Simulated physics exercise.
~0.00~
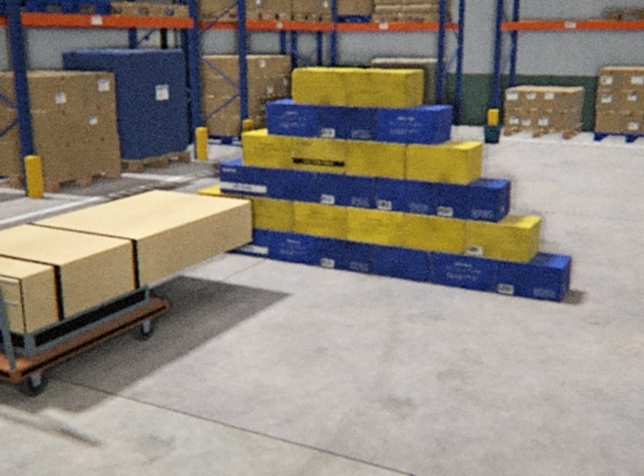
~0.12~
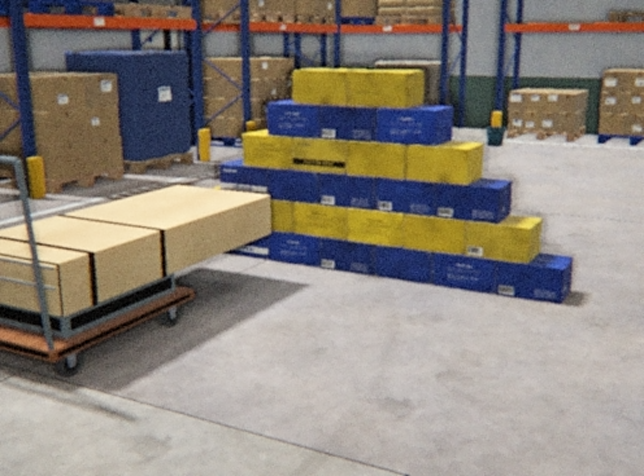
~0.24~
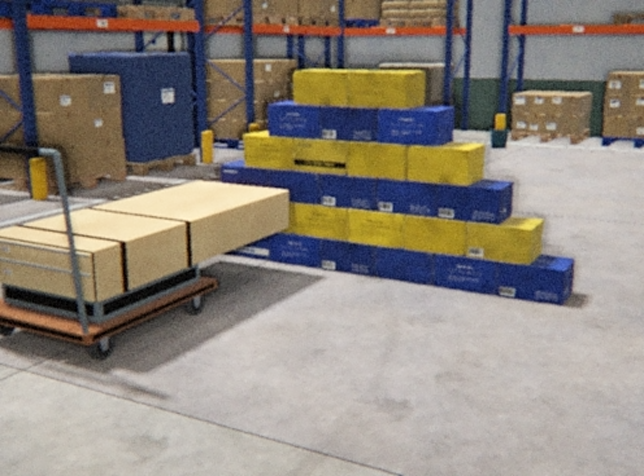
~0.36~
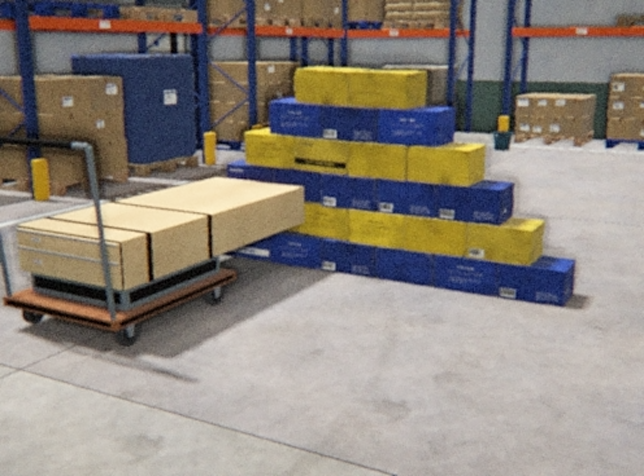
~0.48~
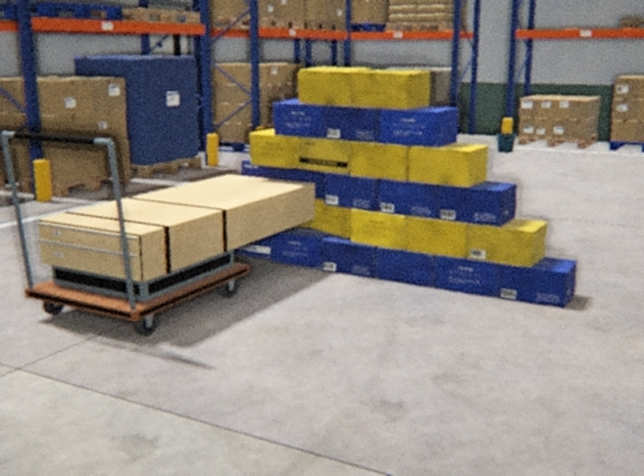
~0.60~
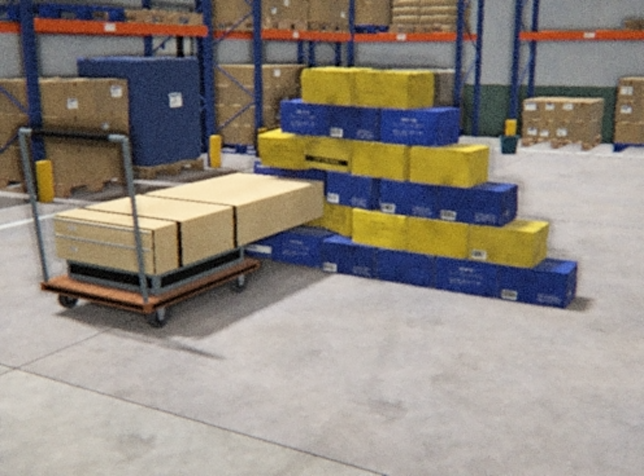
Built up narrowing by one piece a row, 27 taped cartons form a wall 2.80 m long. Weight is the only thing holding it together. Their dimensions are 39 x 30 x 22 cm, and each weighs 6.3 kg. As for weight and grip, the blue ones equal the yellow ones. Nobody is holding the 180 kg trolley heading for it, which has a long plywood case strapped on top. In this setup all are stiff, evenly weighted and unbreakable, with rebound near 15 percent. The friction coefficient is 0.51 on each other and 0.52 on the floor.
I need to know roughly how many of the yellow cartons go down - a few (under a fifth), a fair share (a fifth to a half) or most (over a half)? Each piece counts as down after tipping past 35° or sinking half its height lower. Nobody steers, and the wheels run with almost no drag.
Most, over a half.
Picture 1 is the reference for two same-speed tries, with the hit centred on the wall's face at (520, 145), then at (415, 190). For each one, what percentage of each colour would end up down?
Blue 0 then 50, yellow 10 then 60 per cent.
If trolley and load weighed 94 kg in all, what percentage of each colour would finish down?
In that case blue comes to 40 and yellow to 70 percent.
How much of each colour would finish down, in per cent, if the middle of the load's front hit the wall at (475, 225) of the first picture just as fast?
Then blue ends 30 per cent down and yellow 50 per cent.
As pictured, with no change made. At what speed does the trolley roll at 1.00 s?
About 0.5 m/s.
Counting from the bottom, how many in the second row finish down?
Exactly 3 finish down.
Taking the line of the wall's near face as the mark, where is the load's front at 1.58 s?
It has gone roughly 85 centimetres beyond.
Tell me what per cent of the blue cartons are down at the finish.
Blue: 40%.
After 1.00 s, load 64 cm past the wall's line, still rolling; 3 of the 12 yellow cartons down (5 of 27 in all colours); top yellow carton 15° from how it stood; top blue carton 15° from how it stood.
After 1.58 s, load 87 cm past the wall's line, stopped; 8 of the 12 yellow cartons down (14 of 27 in all colours); top yellow carton 70° from how it stood, 71 cm lower; top blue carton 63° from how it stood, 51 cm lower.
In the end (3.8 s), load 87 cm past the wall's line, stopped; 8 of the 12 yellow cartons down (14 of 27 in all colours); top yellow carton upside down; top blue carton upside down. That is 67 per cent. From the last view, middles, top yellow carton near (565, 233), top blue carton near (563, 249).
